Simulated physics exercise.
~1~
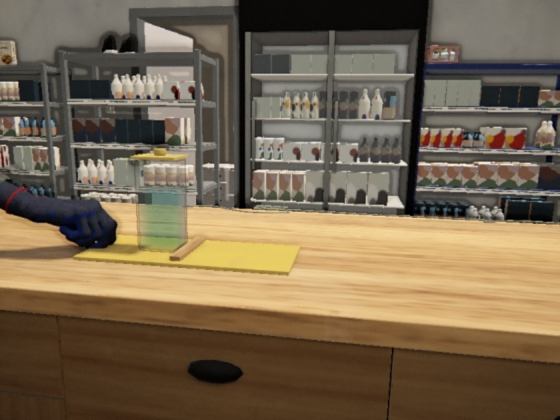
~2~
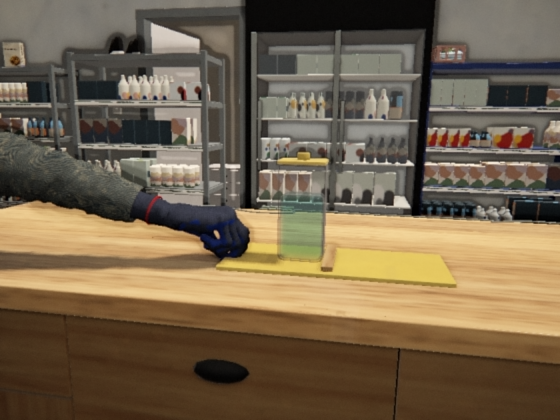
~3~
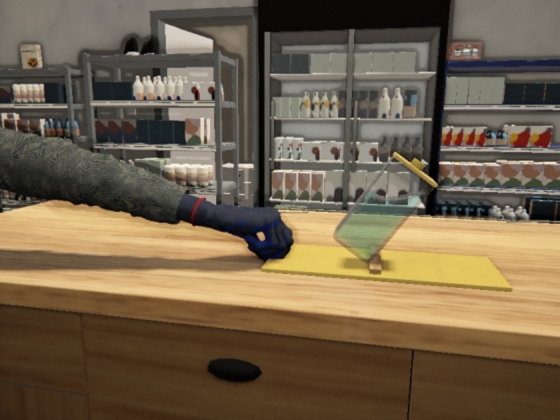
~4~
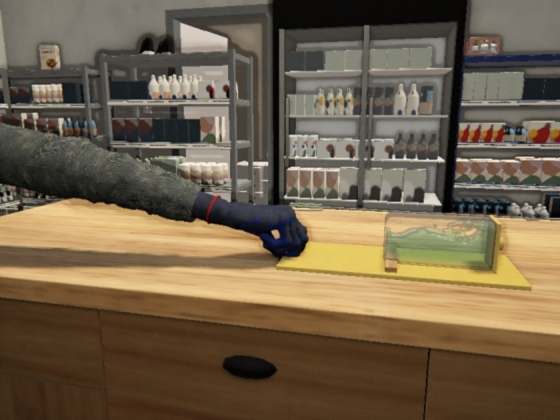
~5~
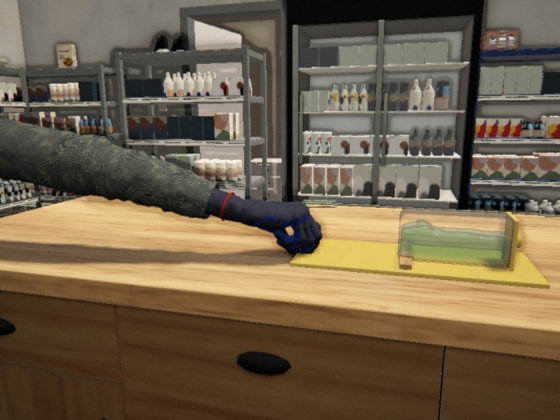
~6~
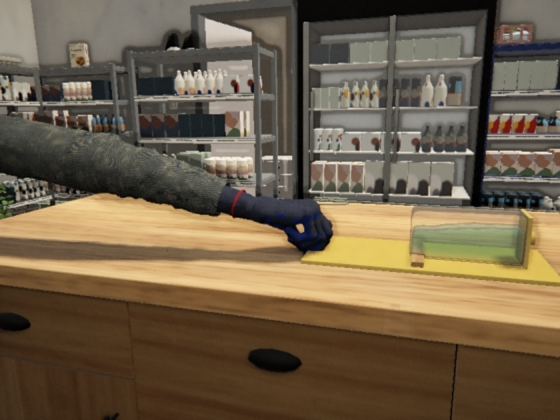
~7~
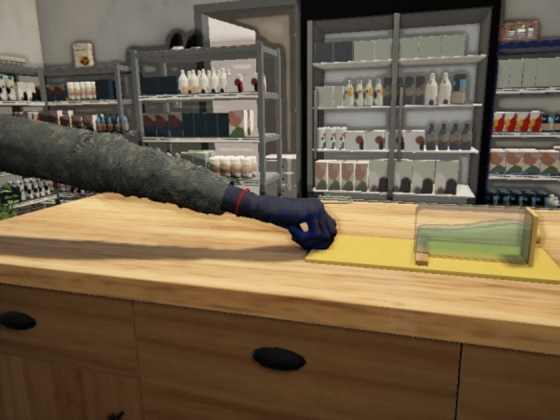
An arm in a grey patterned sleeve and dark blue glove reaches in from the left across a pale wooden counter, seen from the front in a shop with stocked shelves behind. Its hand is at the left end of a flat yellow board, on which stands a clear square bottle with a yellow cap, partly filled with greenish liquid, beside a small wooden strip. The board glides right with the hand, then stops. The bottle tips rightward over the strip and falls. It ends lying on its side on the board, cap pointing right, its liquid settled level.
